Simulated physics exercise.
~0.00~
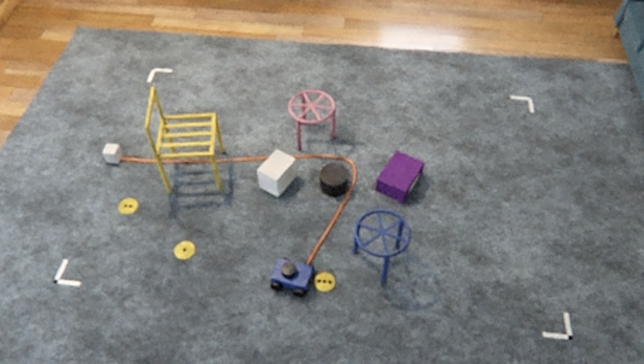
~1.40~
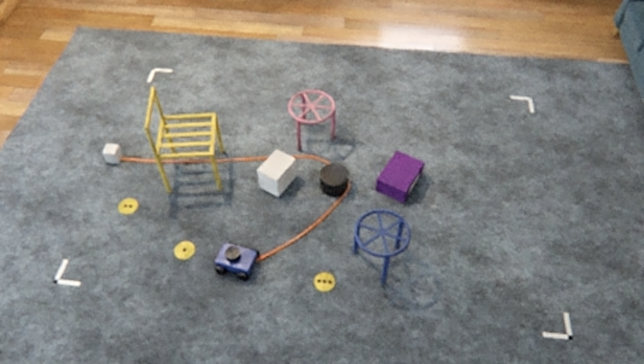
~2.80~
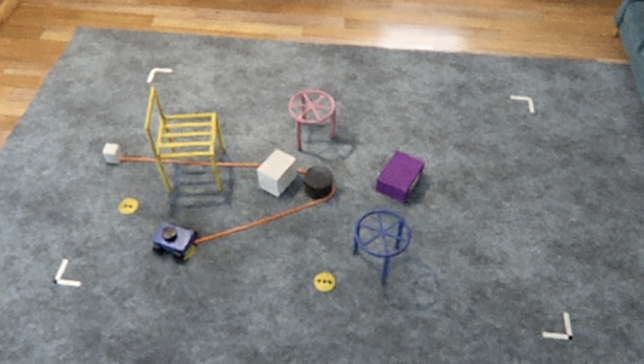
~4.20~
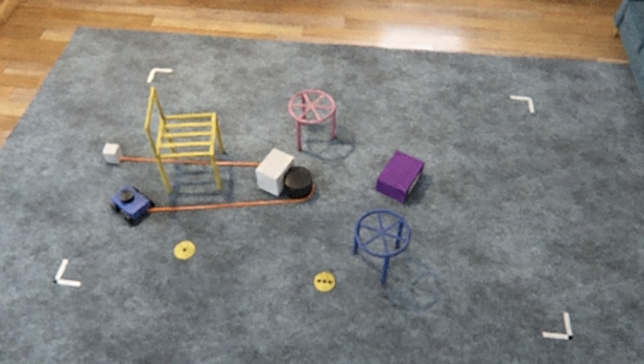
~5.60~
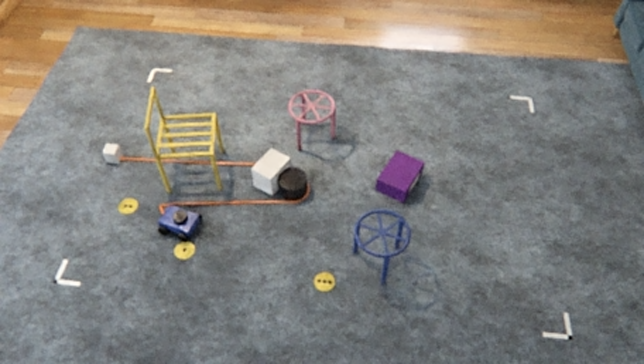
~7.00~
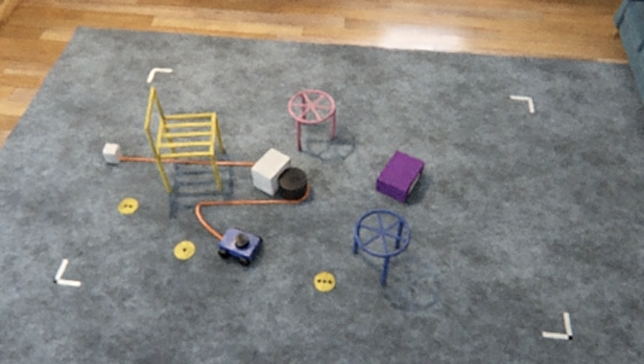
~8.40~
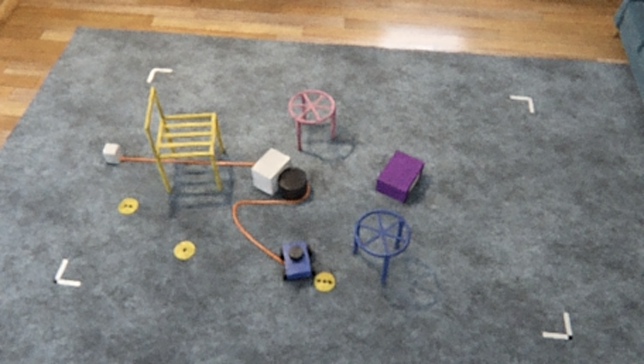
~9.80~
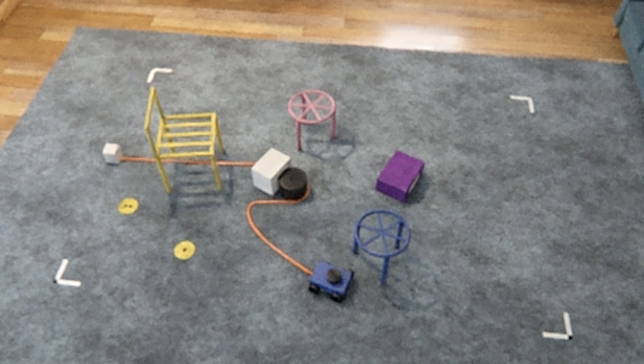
On a grey living-room carpet, a small blue cart towing an orange lead drove left past a chair, stools and boxes, and the lead dragged a black tub left against a white box, nudging it slightly, before the cart returned right and stopped near the blue stool.
